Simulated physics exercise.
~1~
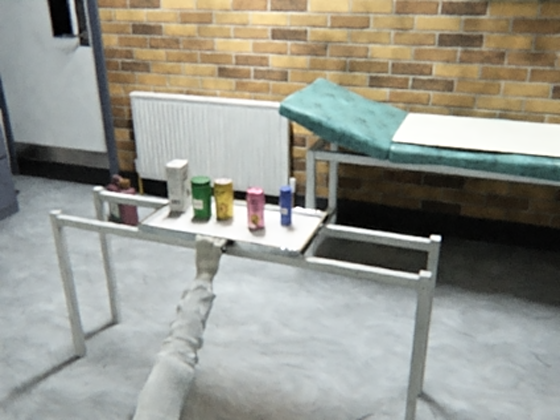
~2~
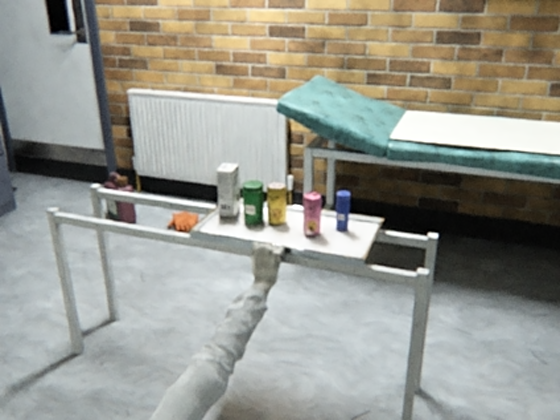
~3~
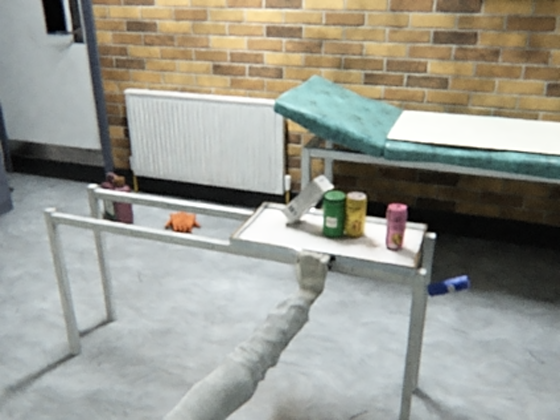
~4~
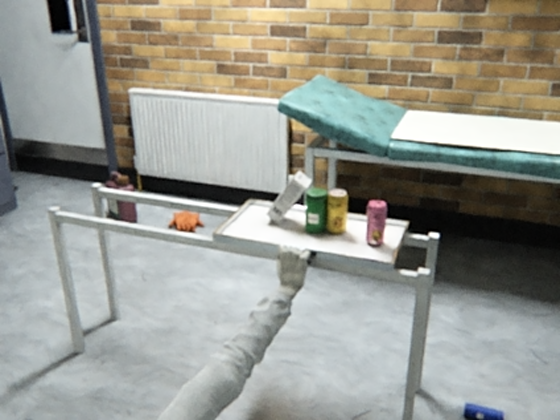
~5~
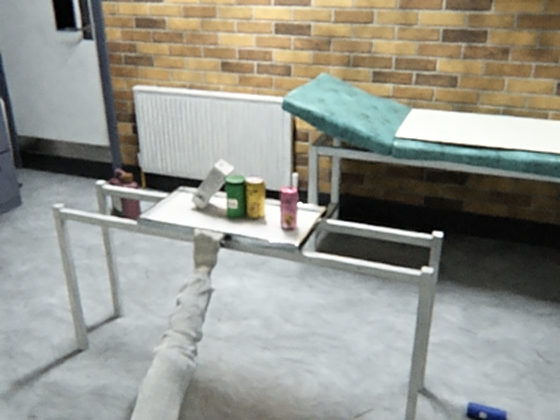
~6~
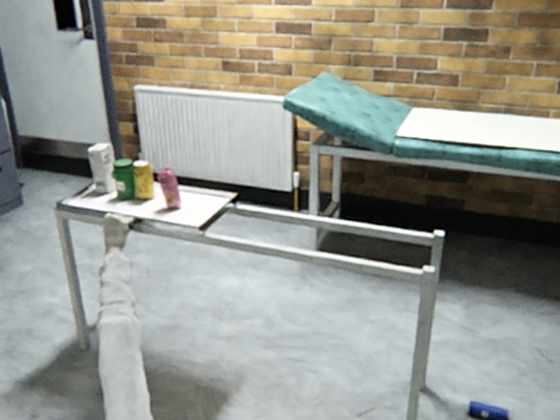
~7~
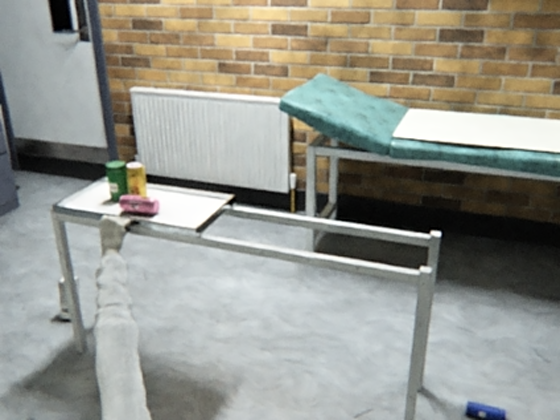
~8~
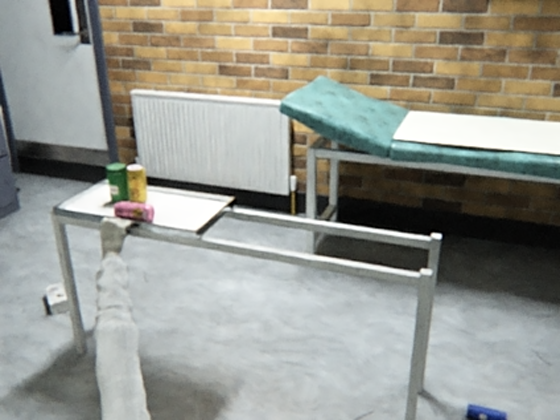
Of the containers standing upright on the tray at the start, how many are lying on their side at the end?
Three of them end up on their side. The pink can lies on the tray, while the blue shaker and the white carton lie on the floor.
